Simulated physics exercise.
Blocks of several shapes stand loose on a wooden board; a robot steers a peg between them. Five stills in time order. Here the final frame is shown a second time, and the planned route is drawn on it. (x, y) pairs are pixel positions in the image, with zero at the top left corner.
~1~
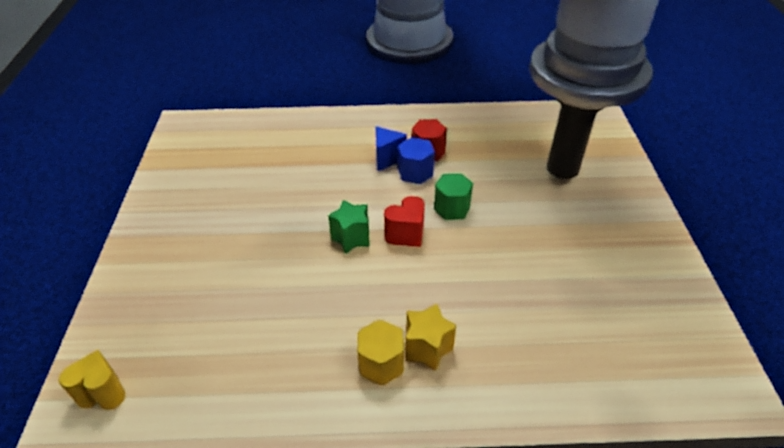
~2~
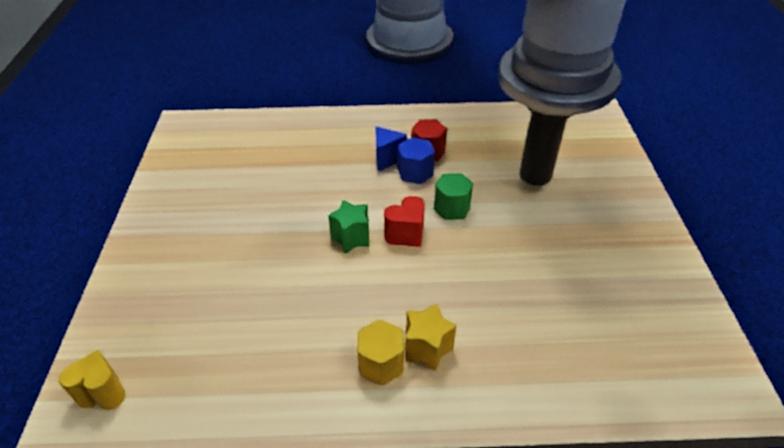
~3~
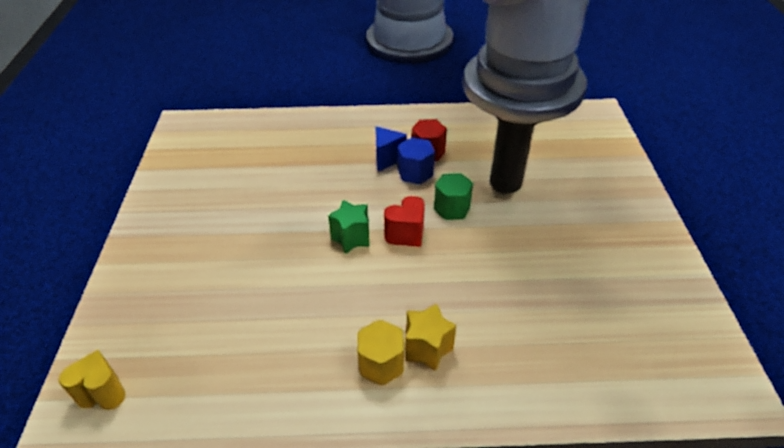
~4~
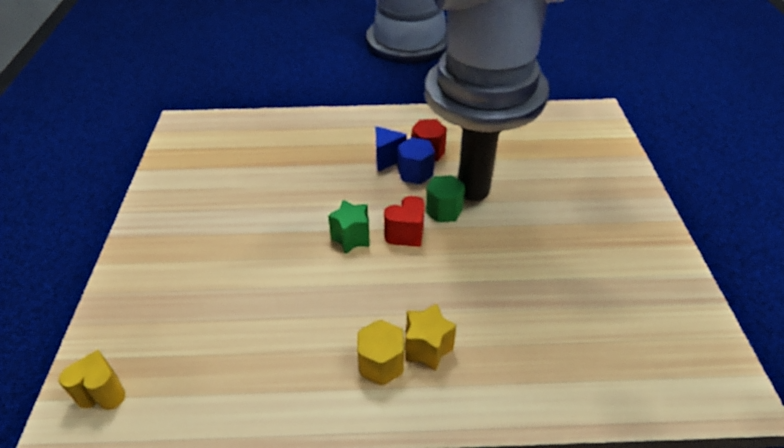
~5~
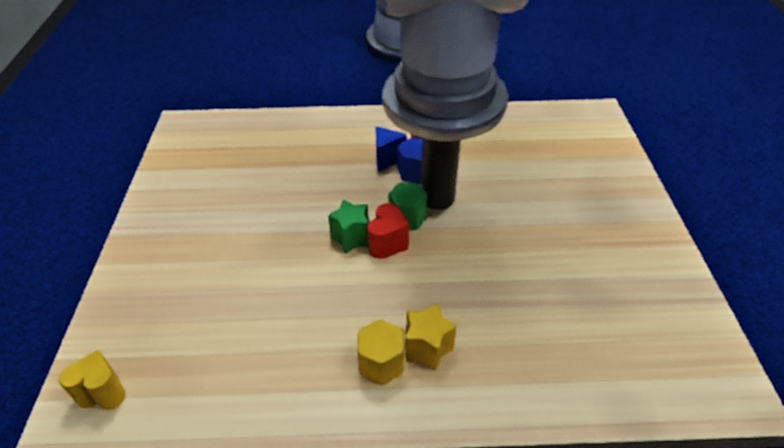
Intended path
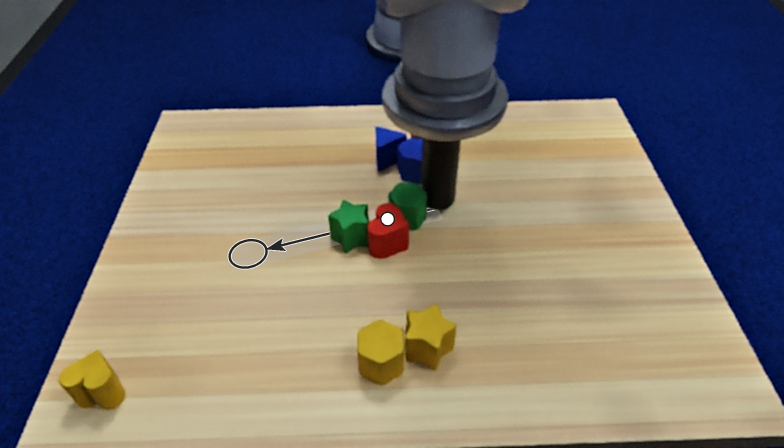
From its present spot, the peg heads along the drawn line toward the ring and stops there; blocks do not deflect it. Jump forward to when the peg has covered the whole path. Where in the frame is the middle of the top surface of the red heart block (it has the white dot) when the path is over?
So, by the moment the path ends, you'll find the top centre of the red heart block at (368, 233).
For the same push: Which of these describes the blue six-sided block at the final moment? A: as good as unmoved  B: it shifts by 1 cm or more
It's A.
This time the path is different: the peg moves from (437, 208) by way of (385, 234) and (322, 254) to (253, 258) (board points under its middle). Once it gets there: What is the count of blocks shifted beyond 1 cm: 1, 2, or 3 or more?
That's three or more.
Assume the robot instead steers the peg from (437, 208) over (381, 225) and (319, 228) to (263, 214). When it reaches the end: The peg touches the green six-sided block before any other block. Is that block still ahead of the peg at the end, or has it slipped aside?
The green six-sided block slips off.
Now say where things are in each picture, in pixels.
The first frame shows tip of the peg (563, 169), middles of tops, green star (350, 213), red heart block (407, 210), green six-sided block (454, 184), blue six-sided block (416, 148).
The second frame shows peg (536, 175), nothing pushed.
The third frame shows peg (506, 182), nothing pushed.
The fourth frame shows peg (473, 190), green six-sided block (446, 186).
The fifth frame shows peg (438, 199), green star (350, 213), red heart block (388, 219), green six-sided block (408, 194), blue six-sided block (416, 148).
The line goes in a line from (437, 208) to (248, 254); the dot is on the red heart block.
On the path given first. One third of the way, peg (376, 213); green star (313, 226), turned 40° clockwise; red heart block (368, 233), turned 85° anticlockwise; green six-sided block (344, 213), turned 15° anticlockwise.
Two thirds of the way, peg (312, 229); green star (251, 255), turned 20° clockwise; red heart block (368, 233), turned 85° anticlockwise; green six-sided block (278, 233), turned 35° anticlockwise.
At the end, peg (246, 245); green star (222, 286), turned 30° anticlockwise; red heart block (368, 233), turned 85° anticlockwise; green six-sided block (221, 257), turned 90° anticlockwise; blue six-sided block unmoved.
